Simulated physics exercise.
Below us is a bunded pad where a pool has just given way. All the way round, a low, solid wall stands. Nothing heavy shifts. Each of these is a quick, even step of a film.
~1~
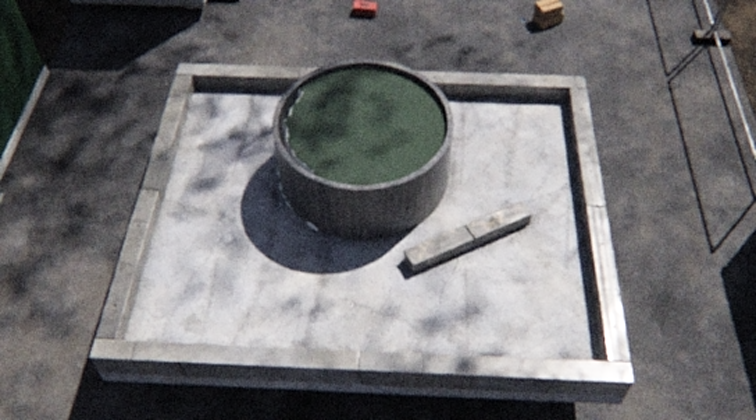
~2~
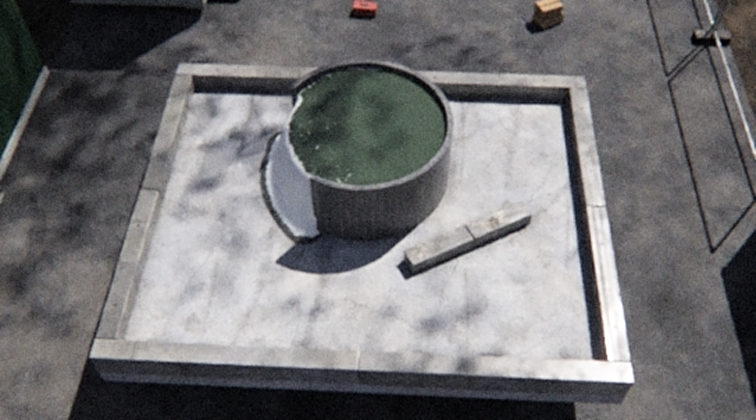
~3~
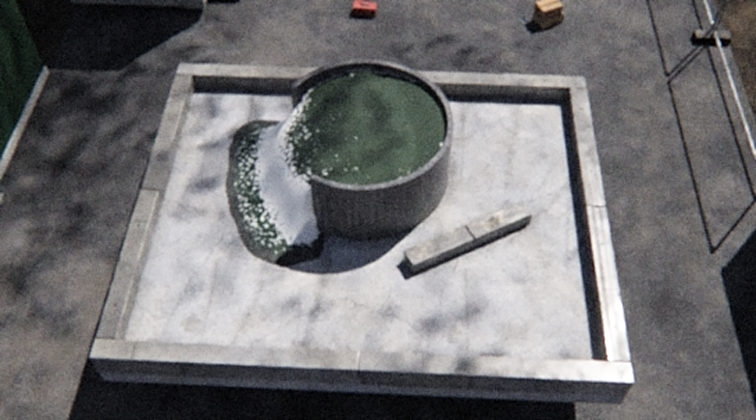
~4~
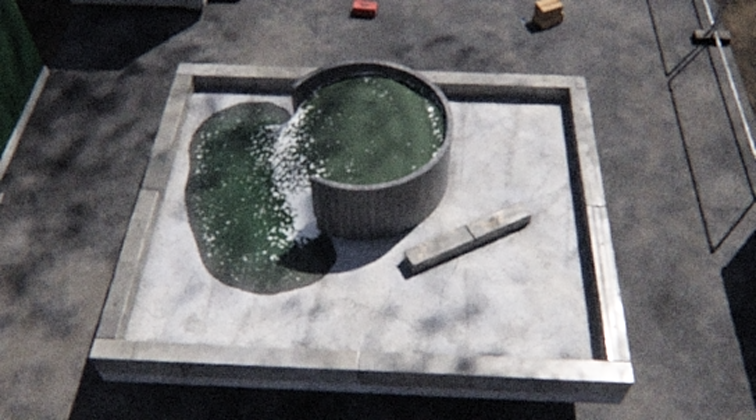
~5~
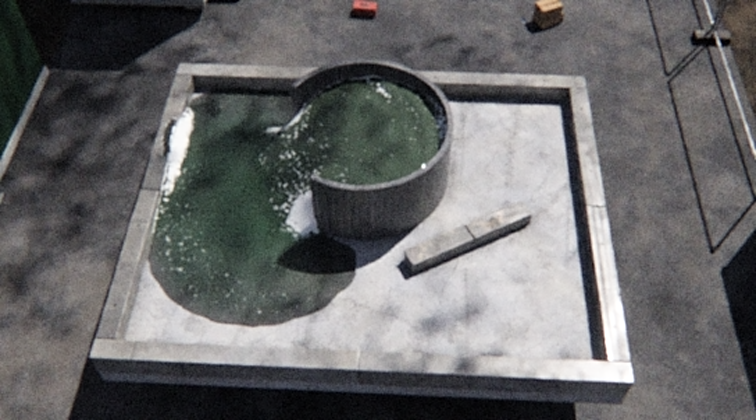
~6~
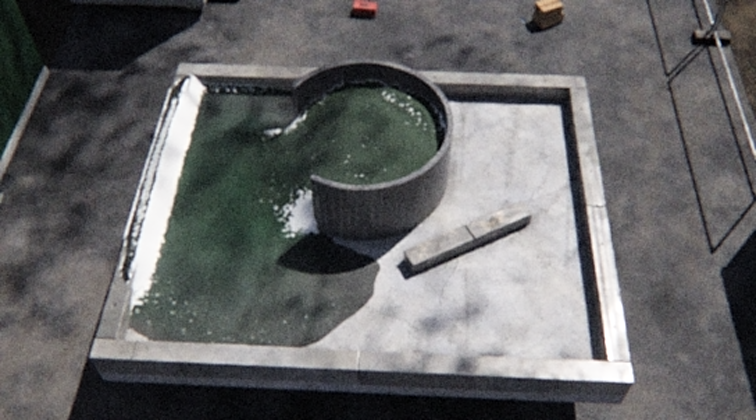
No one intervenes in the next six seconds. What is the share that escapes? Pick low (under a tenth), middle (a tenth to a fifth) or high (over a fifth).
I would say high, over a fifth.
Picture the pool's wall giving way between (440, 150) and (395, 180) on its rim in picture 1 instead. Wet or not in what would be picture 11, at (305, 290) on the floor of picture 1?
Submerged.
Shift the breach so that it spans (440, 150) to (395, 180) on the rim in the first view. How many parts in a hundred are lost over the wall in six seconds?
Around 4 percent.
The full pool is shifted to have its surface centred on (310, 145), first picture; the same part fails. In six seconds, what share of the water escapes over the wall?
36 per cent.
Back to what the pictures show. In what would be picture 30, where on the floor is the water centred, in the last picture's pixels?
The water's centre sits above (308, 211).
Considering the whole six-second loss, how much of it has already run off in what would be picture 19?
Close to 85 per cent, I'd say.
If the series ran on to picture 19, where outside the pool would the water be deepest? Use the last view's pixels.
Approximate pixel: (124, 349).
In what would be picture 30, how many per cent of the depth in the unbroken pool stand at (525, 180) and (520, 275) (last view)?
I'd say around 2 and 6 in a hundred.
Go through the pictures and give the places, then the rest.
The pool at (363, 125) is whole and still, in the first picture.
The front is at (309, 238), out from the gap at (284, 172), in the second picture.
The front is at (250, 127), out from the gap at (284, 172), in the third picture.
The front is at (232, 111), out from the gap at (285, 175), in the fourth picture.
Water pours out at (285, 175) and has run to (225, 90), in the fifth picture.
The front is at (132, 321), out from the gap at (285, 175), in the sixth picture.
A moment on, water covers 40 % of the floor; the low wall has let 1 % over.
Next, water covers 40 % of the floor; the low wall has let 5 % over.
Then, water covers 50 % of the floor; the low wall has let 21 % over.
Later, water covers 80 % of the floor; the low wall has let 25 % over.
In the end, water covers 85 % of the floor; the low wall has let 25 % over.
